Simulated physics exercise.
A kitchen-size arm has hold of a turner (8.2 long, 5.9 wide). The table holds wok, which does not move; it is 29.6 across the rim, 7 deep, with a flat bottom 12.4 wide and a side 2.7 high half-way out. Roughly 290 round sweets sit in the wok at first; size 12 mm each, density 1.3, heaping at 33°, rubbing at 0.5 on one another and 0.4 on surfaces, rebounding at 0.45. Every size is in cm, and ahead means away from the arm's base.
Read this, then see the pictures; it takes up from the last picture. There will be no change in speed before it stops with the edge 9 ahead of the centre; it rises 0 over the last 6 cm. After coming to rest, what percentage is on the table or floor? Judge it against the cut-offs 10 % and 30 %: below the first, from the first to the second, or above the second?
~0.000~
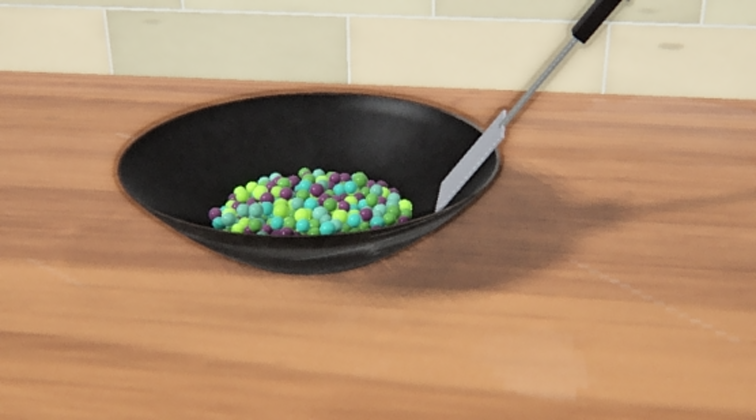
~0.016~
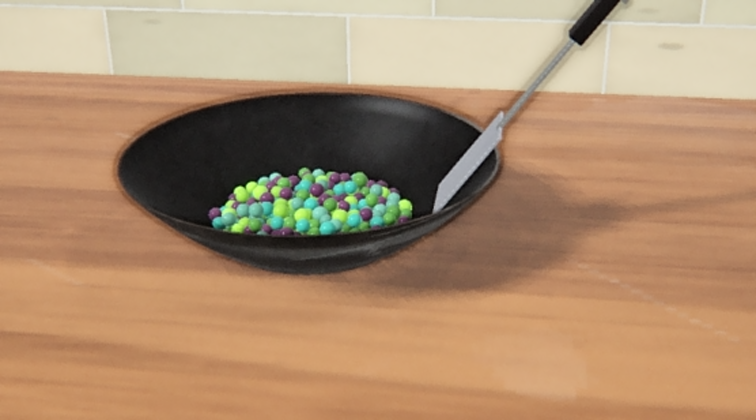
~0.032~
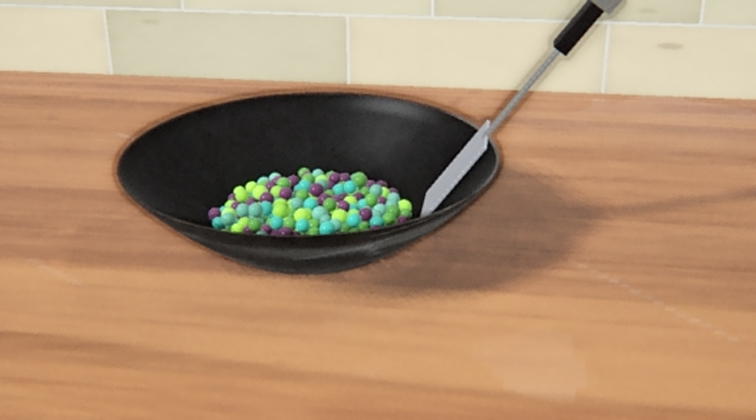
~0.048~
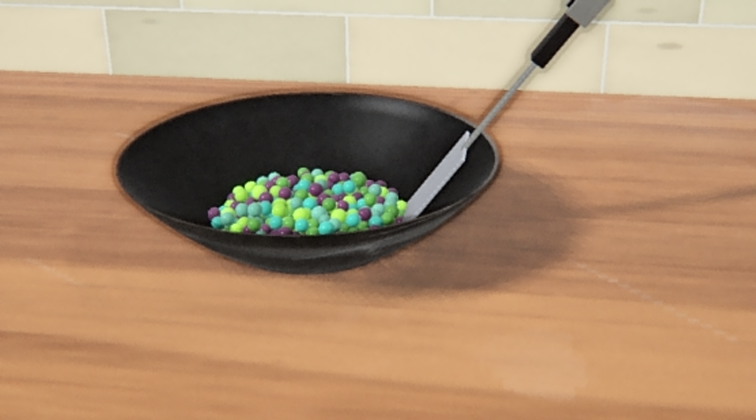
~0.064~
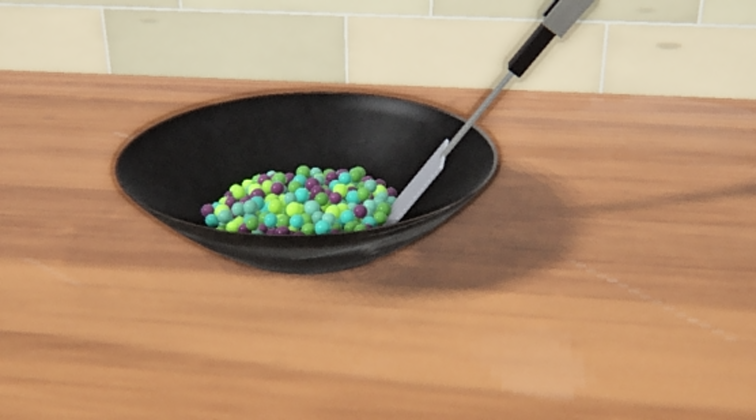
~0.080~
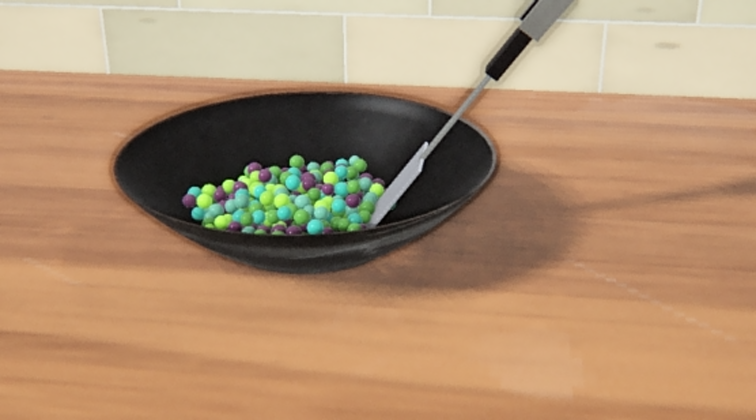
From 10 to 30 %.
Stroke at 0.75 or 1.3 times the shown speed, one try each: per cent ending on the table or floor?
Estimates in order: 5 per cent, 20 per cent.
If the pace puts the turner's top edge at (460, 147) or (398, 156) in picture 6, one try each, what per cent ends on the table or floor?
0 % and 25 %.
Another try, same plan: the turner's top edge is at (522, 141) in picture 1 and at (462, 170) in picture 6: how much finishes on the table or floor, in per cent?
About 0 per cent.
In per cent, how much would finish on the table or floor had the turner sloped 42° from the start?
15 %.
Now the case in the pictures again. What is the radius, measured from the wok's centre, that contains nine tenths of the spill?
Around 35 centimetres from the centre.
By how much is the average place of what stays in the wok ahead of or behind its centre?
I'd say close to 4.0 cm toward the front.
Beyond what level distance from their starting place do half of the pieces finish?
The figure is about 5 cm.
By 0.13 s, sloping 54°, highest piece 7 above the table; 287 in the wok.
By 0.17 s, sloping 54°, highest piece 8 above the table; 287 in the wok.
By 0.40 s, sloping 54°, highest piece 9 above the table; 247 in the wok, 17 on the table or floor, 23 on the blade or in flight.
By 1.45 s, sloping 54°, highest piece 6 above the table; 247 in the wok, 40 on the table or floor.
Final count, 247 in the wok, 40 on the table or floor. That is 14 % on the table or floor.
